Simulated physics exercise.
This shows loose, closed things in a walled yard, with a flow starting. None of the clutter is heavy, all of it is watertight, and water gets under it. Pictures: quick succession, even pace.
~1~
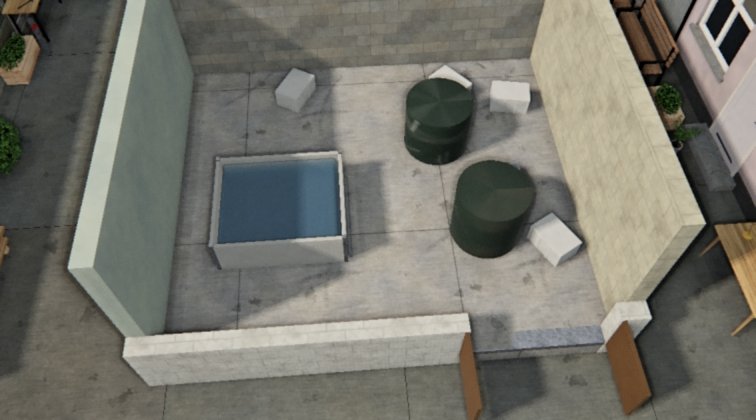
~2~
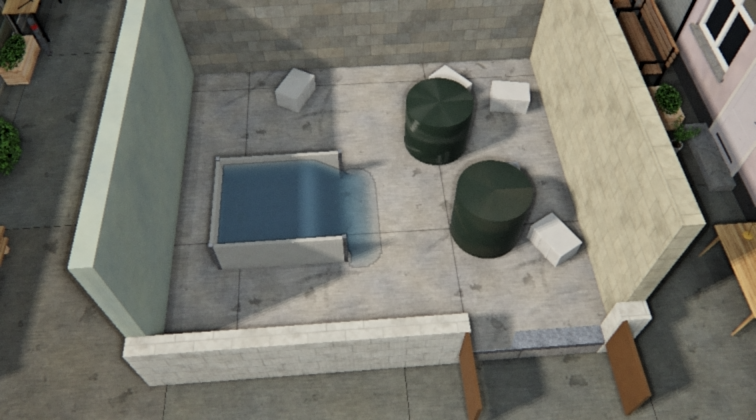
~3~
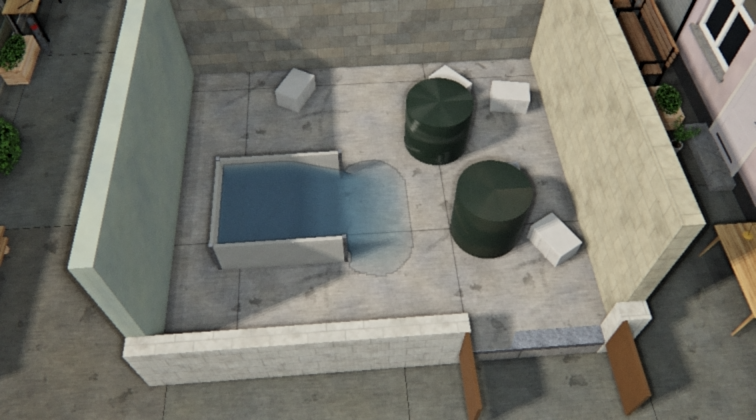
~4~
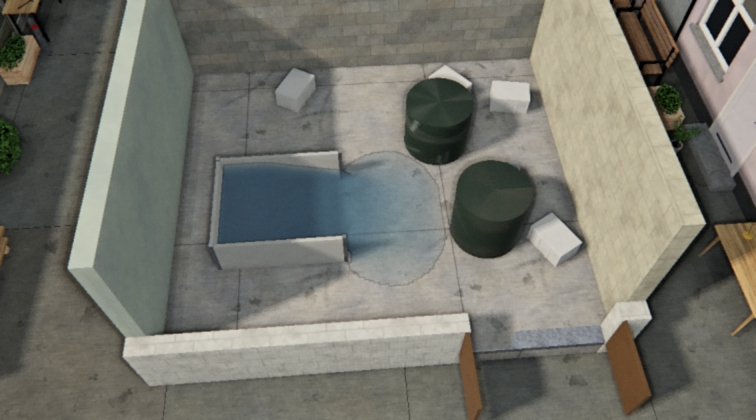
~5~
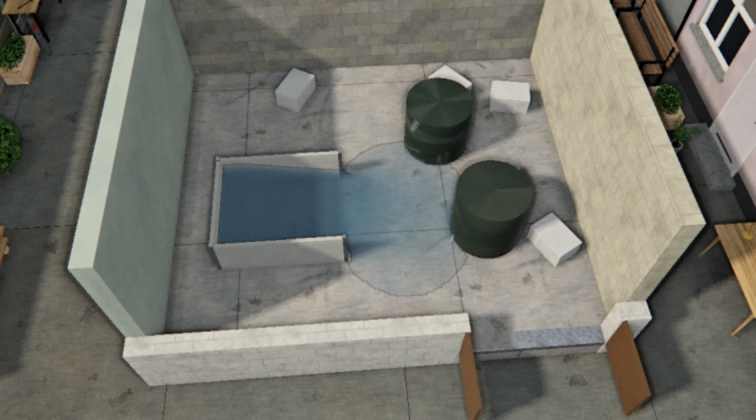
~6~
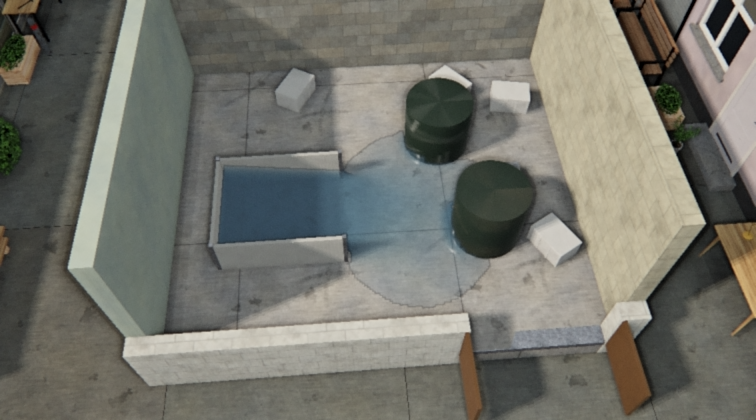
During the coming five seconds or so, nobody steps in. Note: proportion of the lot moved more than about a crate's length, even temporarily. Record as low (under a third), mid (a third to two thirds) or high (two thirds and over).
Mid.
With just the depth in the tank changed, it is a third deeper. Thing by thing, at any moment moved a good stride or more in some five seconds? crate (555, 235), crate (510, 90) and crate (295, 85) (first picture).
In the order you named them: Went past the threshold, went past the threshold, stayed within the threshold.
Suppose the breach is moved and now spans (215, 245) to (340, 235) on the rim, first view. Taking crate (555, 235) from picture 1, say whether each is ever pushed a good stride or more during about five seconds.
Went the full distance.
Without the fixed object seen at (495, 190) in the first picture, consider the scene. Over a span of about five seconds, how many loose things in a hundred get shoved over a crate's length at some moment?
My guess is close to 60 per cent of them.
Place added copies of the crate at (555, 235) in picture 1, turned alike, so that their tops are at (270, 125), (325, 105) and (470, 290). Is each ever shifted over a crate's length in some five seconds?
In sequence: Hardly budges; hardly budges; knocked well away.
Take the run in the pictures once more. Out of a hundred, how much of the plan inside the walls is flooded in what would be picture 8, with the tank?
It comes to some 30 in a hundred.
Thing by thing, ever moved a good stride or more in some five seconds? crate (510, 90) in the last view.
I'd say it travels that far.
A moment on, 0 of 5 are well off their spots; 0 afloat.
Next, 1 of 5 are well off their spots; 0 afloat.
Later, 2 of 5 are well off their spots; 2 afloat.
In the end, 2 of 5 are well off their spots, and 2 have been at some point; 0 afloat.
